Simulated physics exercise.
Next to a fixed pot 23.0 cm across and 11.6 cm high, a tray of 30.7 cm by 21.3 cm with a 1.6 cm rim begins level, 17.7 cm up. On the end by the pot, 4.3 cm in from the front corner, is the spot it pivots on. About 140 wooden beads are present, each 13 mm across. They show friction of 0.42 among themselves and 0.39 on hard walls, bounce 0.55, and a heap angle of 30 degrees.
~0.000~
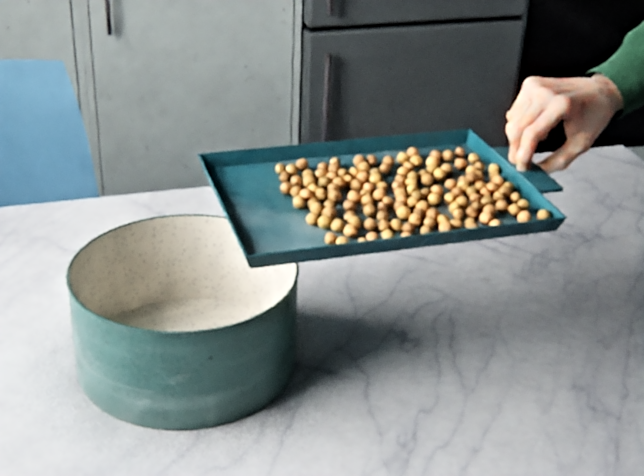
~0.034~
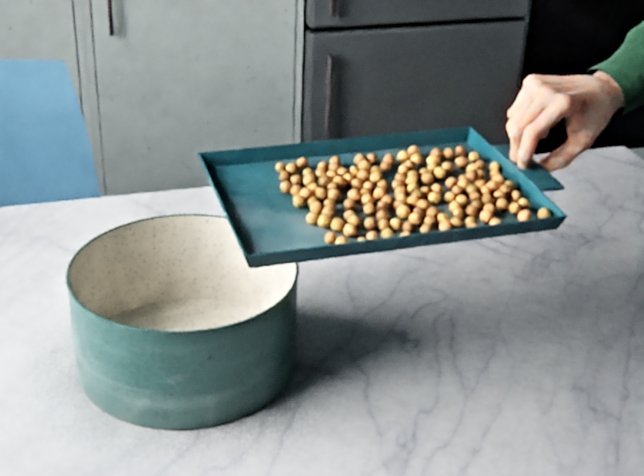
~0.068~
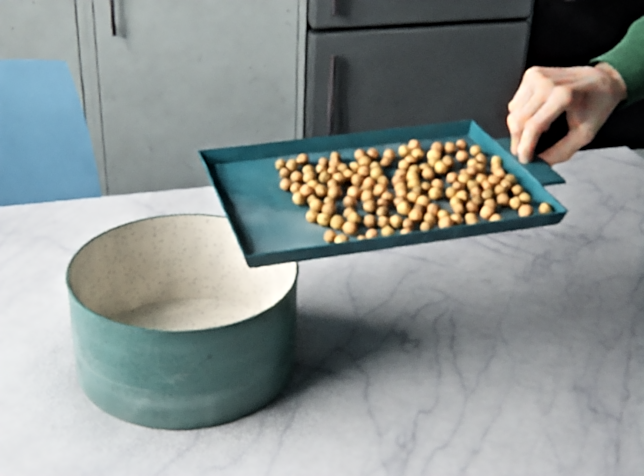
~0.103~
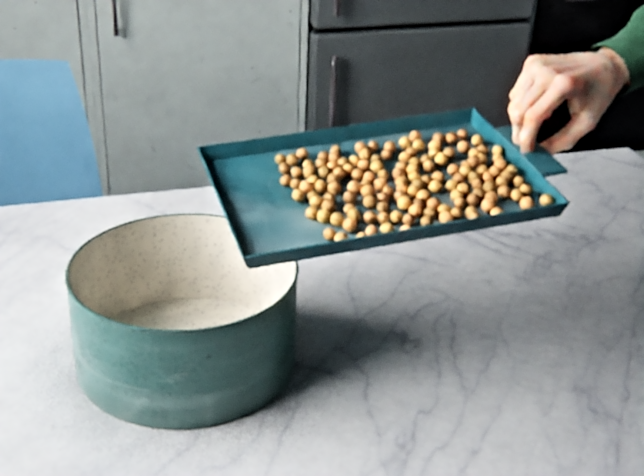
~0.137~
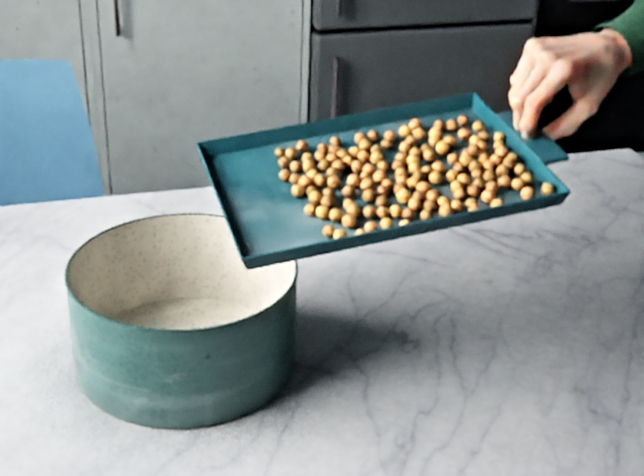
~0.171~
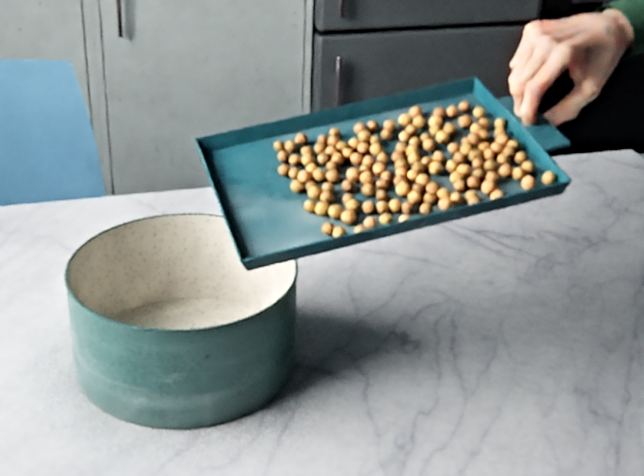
A teal tray scattered with small round tan beads is held nearly level by a hand at its right end, its left end above the rim of a round teal pot on a marble surface. The hand then raises the right end steadily, slanting the tray down toward the left, while the pot stays still.
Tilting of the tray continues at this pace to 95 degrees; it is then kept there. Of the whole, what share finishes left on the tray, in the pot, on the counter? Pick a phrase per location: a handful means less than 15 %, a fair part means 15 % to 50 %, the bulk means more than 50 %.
Left on the tray: A handful, pot: A fair part, counter: The bulk.
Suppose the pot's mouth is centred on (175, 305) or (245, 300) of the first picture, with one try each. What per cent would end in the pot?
I'd say some 95 per cent for the first and some 100 per cent for the second.
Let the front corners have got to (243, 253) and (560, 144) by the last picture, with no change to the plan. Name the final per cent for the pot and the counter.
That works out as pot 75 and counter 25.
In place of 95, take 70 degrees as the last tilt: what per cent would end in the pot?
Around 30 in a hundred.
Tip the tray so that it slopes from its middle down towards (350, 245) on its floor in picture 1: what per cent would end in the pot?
My guess is roughly 5 percent.
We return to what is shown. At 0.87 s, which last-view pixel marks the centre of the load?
Look near (217, 316) in the last picture.
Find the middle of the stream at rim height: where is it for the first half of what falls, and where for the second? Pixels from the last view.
Earlier half close to (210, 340), later half at (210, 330) in pixels.
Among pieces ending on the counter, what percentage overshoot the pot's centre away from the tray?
About 70 %.
After 0.59 s, tilt 51 degrees; the tray holds 95 %, the pot 0 %.
Then, at 0.87 s, tilt 78 degrees; the tray holds 40 %, the pot 15 %.
After 1.25 s, tilt 95 degrees; the tray holds 0 %, the pot 35 %.
At rest (2.1 s), tray 0 %, pot 35 %, counter 65 %.
